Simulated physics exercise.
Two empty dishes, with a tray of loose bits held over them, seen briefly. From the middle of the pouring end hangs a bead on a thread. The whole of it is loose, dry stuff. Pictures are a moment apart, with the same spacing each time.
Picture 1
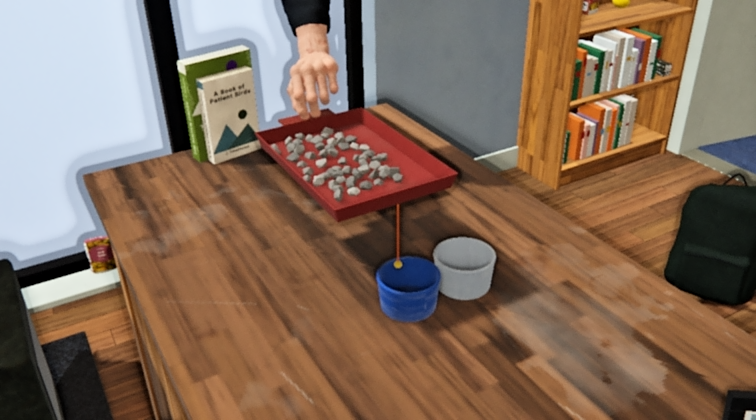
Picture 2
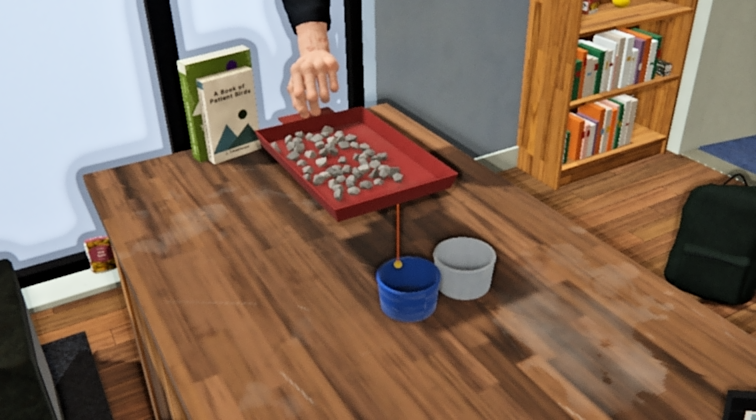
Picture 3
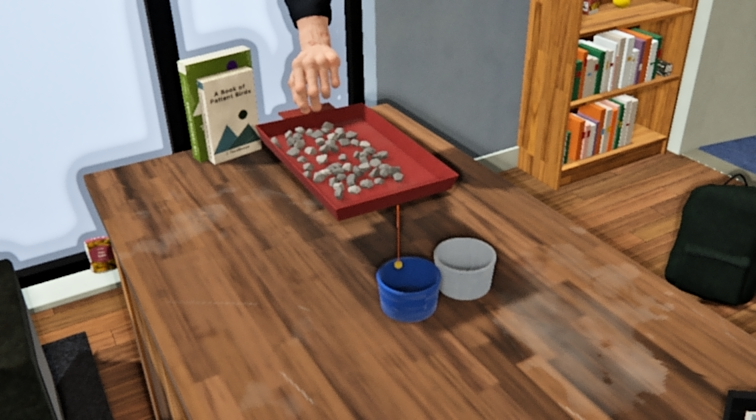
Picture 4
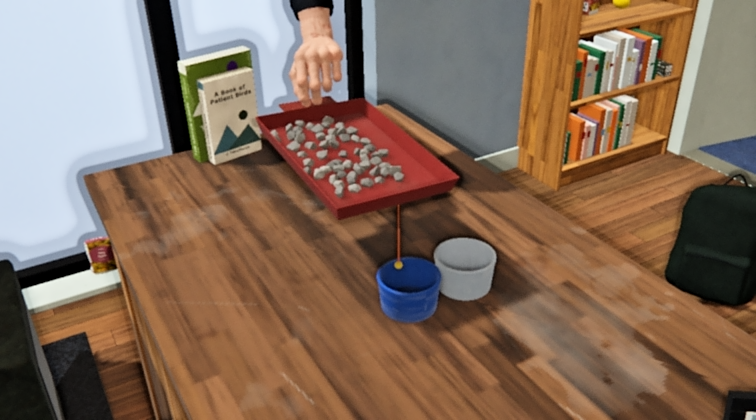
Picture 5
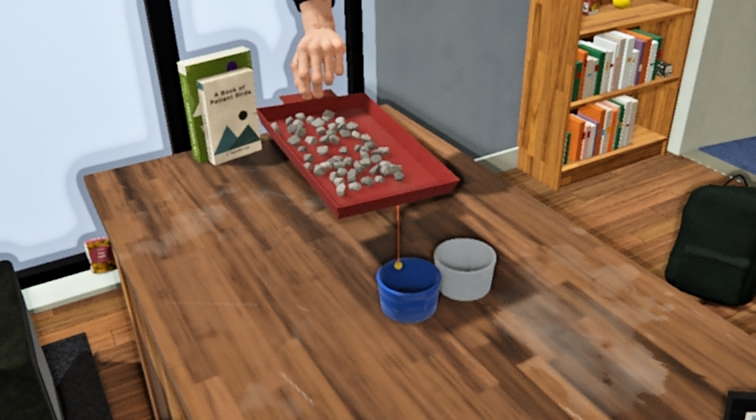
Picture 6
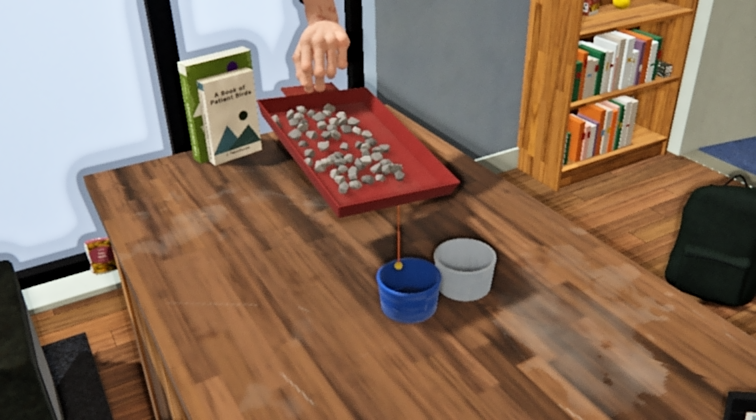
In a room with a wooden table, seen from above at an angle, a bookcase and dark backpack stand to the right. A hand reaches over a red tray of grey gravel above a blue dish on the left and a pale grey one on the right, with a bead hanging on a thread. The tray's back slowly rises beneath the hand, its front tilting slightly rightward, while the camera stays still.
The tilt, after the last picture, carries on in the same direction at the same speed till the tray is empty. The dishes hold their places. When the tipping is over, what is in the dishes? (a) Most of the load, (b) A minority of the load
a, most of the load.
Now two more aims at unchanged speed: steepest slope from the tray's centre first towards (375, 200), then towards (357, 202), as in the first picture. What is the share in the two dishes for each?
Case one 10 %; case two 0 %.
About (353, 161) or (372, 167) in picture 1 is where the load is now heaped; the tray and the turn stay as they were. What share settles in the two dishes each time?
Respectively 80 and 80 per cent.
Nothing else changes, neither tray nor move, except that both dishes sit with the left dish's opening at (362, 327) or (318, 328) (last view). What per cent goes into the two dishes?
About 0 per cent, then about 0 per cent.
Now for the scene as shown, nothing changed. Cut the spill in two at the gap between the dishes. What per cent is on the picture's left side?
I reckon around 10 per cent.
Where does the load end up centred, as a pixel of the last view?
Close to (463, 285), more or less.
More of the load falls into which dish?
Fuller side: Right of the pair.
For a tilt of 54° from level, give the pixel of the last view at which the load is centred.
Roughly (420, 179).
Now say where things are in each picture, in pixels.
Corners of the pouring end near (337, 206) and (451, 172), level; middle of the load near (342, 161), bits of gravel; left dish near (425, 303); right dish near (482, 281); bead on its thread near (398, 264), in the first frame.
Corners of the pouring end near (337, 206) and (451, 173), level; middle of the load near (343, 160), in the second frame.
Corners of the pouring end near (338, 205) and (452, 174), tipped barely, lowest at the right corner; middle of the load near (343, 158), in the third frame.
Corners of the pouring end near (339, 205) and (453, 176), tipped a little, lowest at the right corner; middle of the load near (343, 154), in the fourth frame.
Corners of the pouring end near (340, 204) and (453, 178), tipped a little, lowest at the right corner; middle of the load near (344, 151), in the fifth frame.
Corners of the pouring end near (341, 203) and (454, 180), tipped a little, lowest at the right corner; middle of the load near (344, 147); left dish near (426, 304); right dish near (482, 282), in the sixth frame.
Shortly afterwards, tray tipped steeply; the whole lot on the tray.
Next, tray tipped right over; the bulk on the tray; a little in the right dish; a little in the air.
Some moments later, tray tipped past a quarter turn; a little in the left dish; near two thirds in the right dish; near a quarter outside both.
In the end, tray tipped past a quarter turn; a little in the left dish; near two thirds in the right dish; near a quarter outside both.
